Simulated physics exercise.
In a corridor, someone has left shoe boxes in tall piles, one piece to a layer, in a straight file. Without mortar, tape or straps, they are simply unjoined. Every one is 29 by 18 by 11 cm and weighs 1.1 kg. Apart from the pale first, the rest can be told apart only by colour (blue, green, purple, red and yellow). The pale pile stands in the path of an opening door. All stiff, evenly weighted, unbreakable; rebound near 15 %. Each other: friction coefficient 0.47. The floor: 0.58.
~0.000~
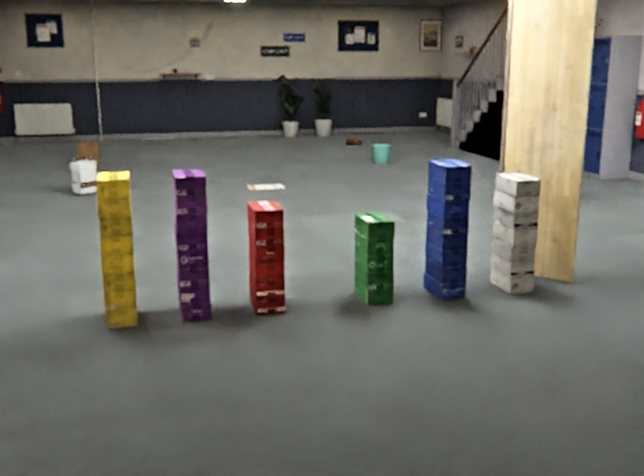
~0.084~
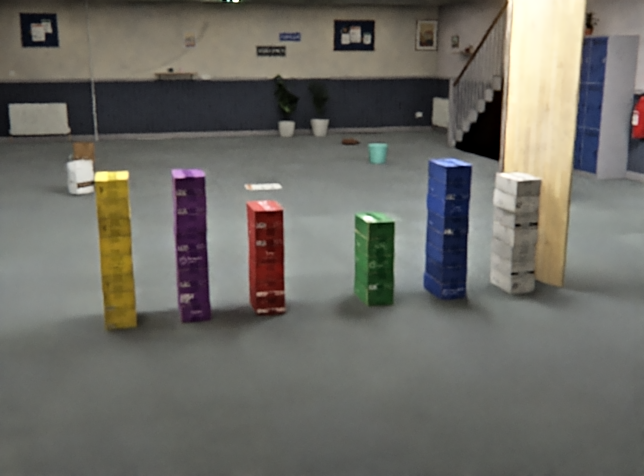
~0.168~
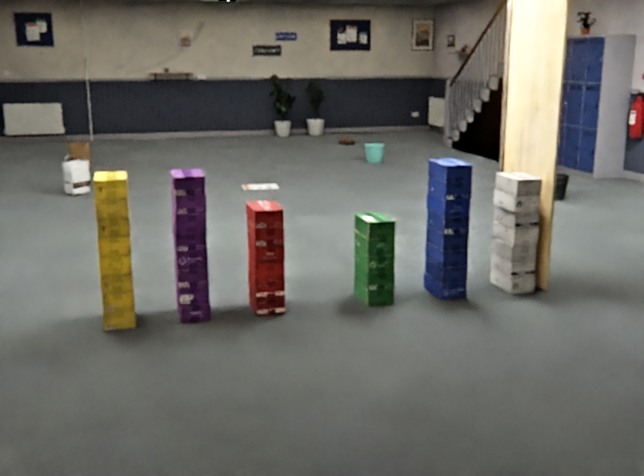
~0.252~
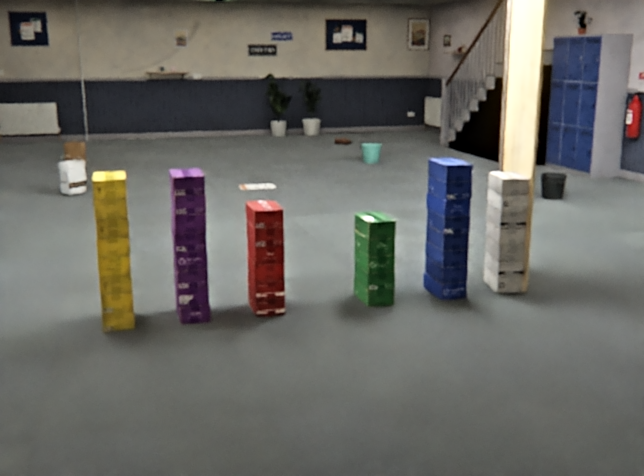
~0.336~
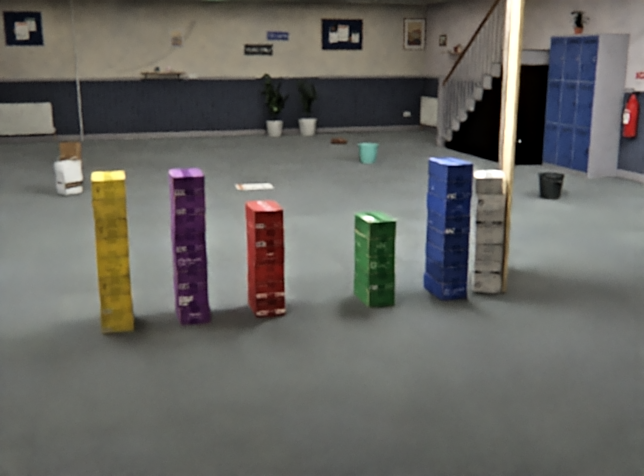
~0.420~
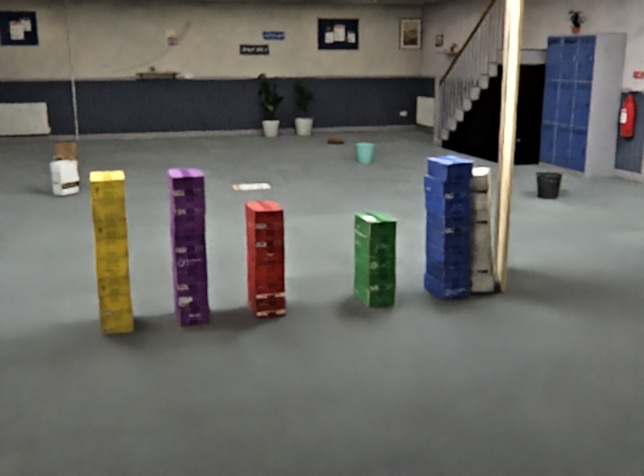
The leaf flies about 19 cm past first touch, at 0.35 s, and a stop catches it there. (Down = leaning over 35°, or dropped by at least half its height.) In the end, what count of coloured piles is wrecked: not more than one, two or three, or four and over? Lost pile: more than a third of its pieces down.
The count is two or three.
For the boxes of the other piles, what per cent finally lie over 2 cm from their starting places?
The shifted ones make up 40 per cent.
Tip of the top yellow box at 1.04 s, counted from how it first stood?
Some 0°.
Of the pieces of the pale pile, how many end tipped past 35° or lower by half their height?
Count: 6 pale pieces.
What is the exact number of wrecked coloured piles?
The total comes to 2.
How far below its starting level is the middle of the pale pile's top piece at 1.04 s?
Drop so far: Roughly 10 cm.
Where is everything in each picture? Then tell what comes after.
In the first frame (places mark the middle of the side facing us; the camera moves round a little), door edge (592, 48) 39° before square; top blue box (459, 175); top green box (381, 230); the rest undisturbed.
Door edge (582, 47) 23° before square; top blue box (459, 174), in the second frame.
Door edge (565, 46) 6° before square; top yellow box (111, 189), in the third frame.
Door edge (542, 45) 10° past square; top purple box (189, 186), in the fourth frame.
Door edge (519, 44) 25° past square; top purple box (189, 186), in the fifth frame.
Door edge (519, 43) 26° past square, top of the pale pile leaning 7°; top blue box (460, 172) leaning 3°; top purple box (189, 186); steepest lean 3°, the box at (457, 190); 3 disturbed, none down, in the sixth frame.
After 1.04 s, 6 of the pale pile down; none of the 35 other boxes down, 8 disturbed; top blue box leaning 24°.
After 1.52 s, 6 of the pale pile down; 8 of the 35 other boxes down; top blue box on its side; top green box leaning 23°.
At rest (2.6 s), 6 of the pale pile down; 13 of the 35 other boxes down; top blue box on its side; top green box on its side. Wrecked, blue and green. As the last picture would show them, middles, top blue box near (290, 296), top green box near (287, 265).
